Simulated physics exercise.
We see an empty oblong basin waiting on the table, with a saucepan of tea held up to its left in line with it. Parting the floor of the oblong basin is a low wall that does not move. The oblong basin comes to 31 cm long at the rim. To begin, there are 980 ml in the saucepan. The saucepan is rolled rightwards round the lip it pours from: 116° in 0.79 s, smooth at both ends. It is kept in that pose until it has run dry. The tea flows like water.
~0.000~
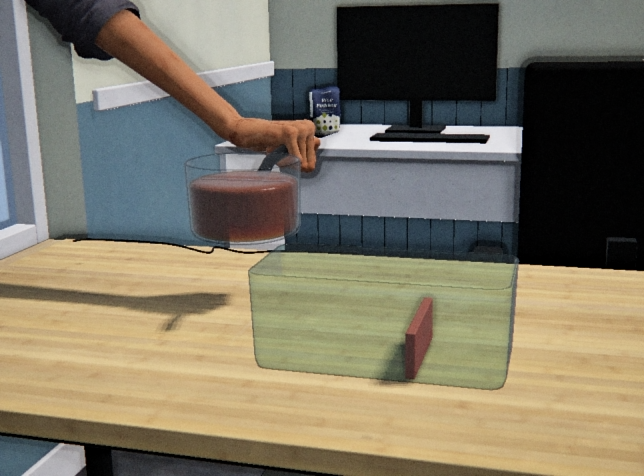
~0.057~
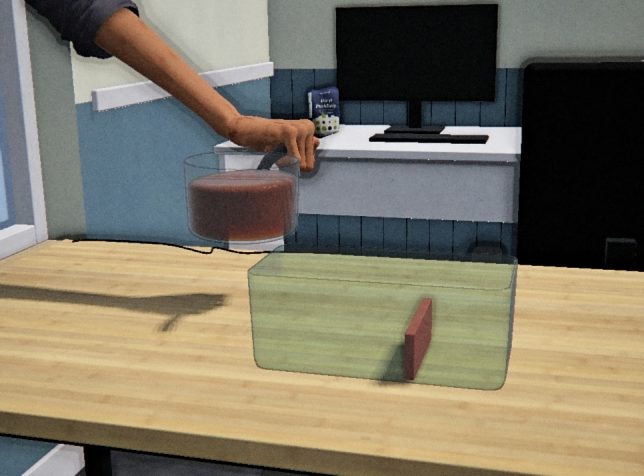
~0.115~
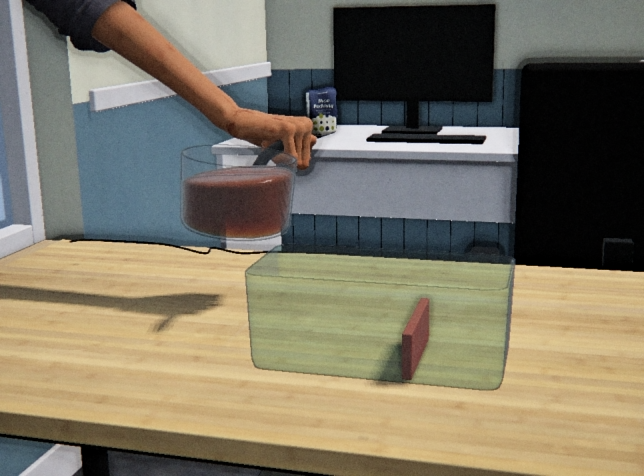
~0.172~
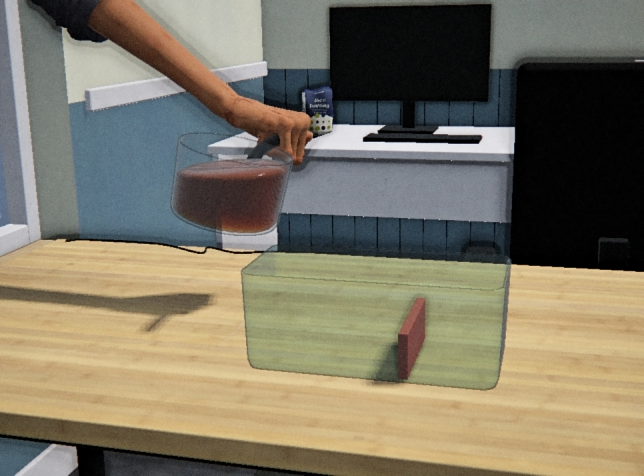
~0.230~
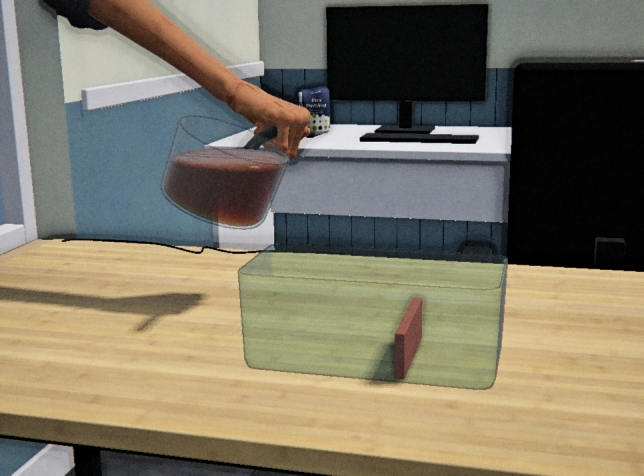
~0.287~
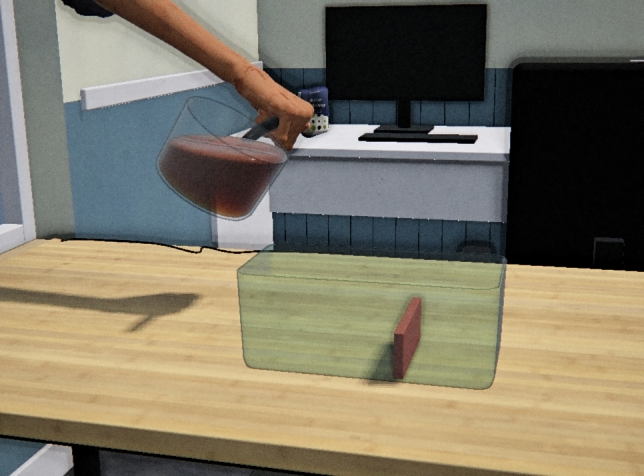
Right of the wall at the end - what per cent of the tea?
Near 12 per cent.
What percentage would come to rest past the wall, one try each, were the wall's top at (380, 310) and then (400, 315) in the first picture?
In order, 65 and 40 per cent.
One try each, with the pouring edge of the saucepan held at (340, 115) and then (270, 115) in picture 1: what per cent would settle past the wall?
60 in a hundred, followed by 10 in a hundred.
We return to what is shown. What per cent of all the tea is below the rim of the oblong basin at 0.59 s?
8 %, more or less.
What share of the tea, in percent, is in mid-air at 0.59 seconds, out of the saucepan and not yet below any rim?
Roughly 46 %.
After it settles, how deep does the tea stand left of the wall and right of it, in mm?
Left about 30 mm, right about 8 mm.
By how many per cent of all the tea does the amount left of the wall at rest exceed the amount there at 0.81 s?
About 12 percent.
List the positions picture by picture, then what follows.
Tilt 0°; pouring edge (297, 164); surface from (195, 178) to (297, 181); the oblong basin's rim runs from (265, 259) to (515, 274); the wall's top is at (420, 316), in the first picture.
Tilt 1°; pouring edge (296, 164); surface from (194, 178) to (295, 179), in the second picture.
Tilt 6°; pouring edge (293, 165); surface from (190, 176) to (293, 174), in the third picture.
Tilt 13°; pouring edge (289, 164); surface from (183, 169) to (288, 167), in the fourth picture.
Tilt 23°; pouring edge (286, 164); surface from (176, 156) to (285, 161), in the fifth picture.
Tilt 34°; pouring edge (284, 164); surface from (171, 143) to (283, 155); 1 per cent is over the edge, in the sixth picture.
By 0.59 s the tilt is 98° and 45 per cent is still to pour, 8 is left of the wall and 0 right of it.
By 0.81 s the tilt is 116° and 3 per cent is still to pour, 70 is left of the wall and 12 right of it.
By 1.04 s the tilt is 116° and 0 per cent is still to pour, 66 is left of the wall and 11 right of it.
By 1.29 s the tilt is 116° and 0 per cent is still to pour, 82 is left of the wall and 12 right of it.
At rest 82 per cent lies left of the wall, 12 right of it and 6 outside.
